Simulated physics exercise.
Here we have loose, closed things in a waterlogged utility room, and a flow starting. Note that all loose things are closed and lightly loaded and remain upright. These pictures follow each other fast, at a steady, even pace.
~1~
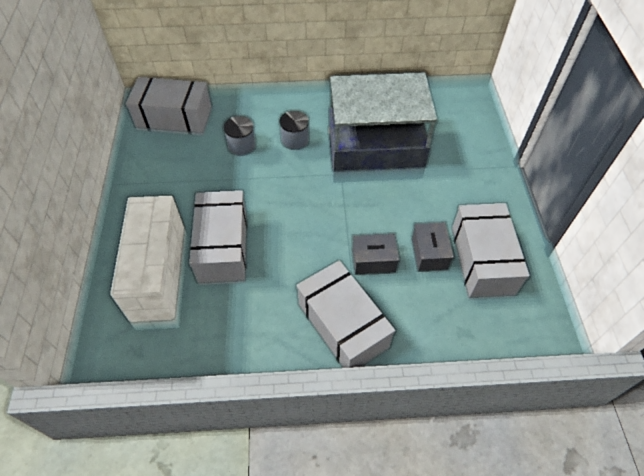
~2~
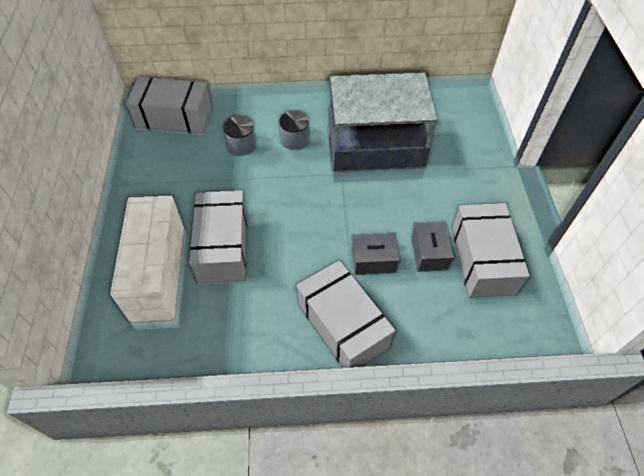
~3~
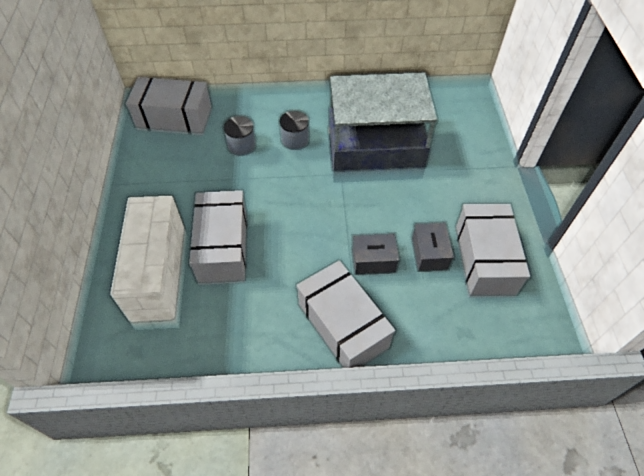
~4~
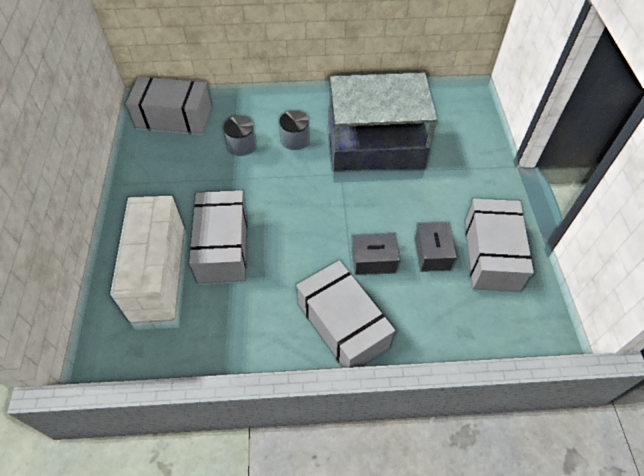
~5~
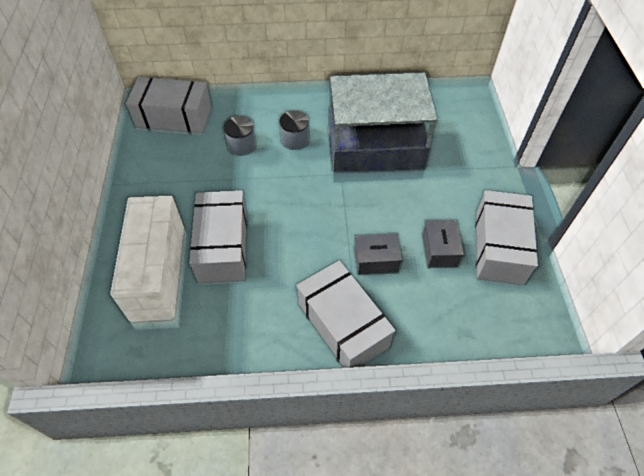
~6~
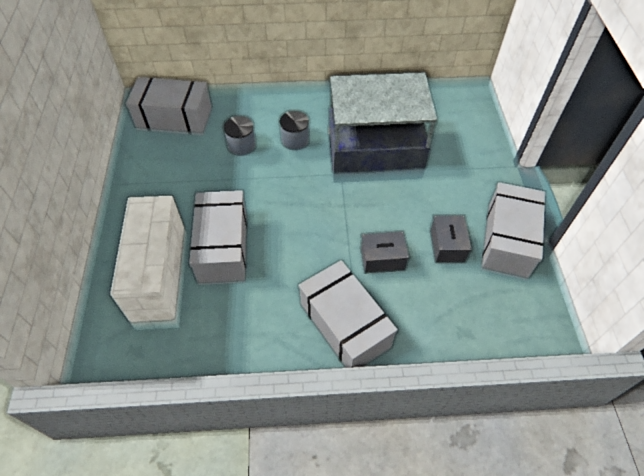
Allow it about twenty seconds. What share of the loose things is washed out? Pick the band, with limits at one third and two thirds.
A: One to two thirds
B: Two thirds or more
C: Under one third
Option A: One to two thirds.
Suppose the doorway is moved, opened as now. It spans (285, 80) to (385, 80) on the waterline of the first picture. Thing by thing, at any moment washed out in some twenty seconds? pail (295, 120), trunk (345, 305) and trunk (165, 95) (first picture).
Result by object, in the order asked: Flushed / not flushed / flushed.
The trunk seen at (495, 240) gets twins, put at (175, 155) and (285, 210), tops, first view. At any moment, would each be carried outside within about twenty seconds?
Taking them in the order asked, the first is not removed while the second is removed.
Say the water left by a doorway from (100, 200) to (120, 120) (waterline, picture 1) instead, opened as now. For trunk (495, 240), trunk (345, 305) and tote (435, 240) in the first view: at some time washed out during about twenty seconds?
In turn: Inside, no, no.
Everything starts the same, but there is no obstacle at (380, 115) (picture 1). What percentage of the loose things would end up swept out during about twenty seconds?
Something like 50 percent, roughly.
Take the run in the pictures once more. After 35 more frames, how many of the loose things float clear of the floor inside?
Tally at that point: 5.
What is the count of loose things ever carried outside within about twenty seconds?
The number is 4.
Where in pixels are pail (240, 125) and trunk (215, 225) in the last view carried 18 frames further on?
(279, 136) and (269, 236), give or take.
A moment on, 1 of 8 are out; 7 afloat.
Next, 3 of 8 are out; 5 afloat.
Later, 3 of 8 are out; 5 afloat.
In the end, 4 of 8 are out; 4 afloat.
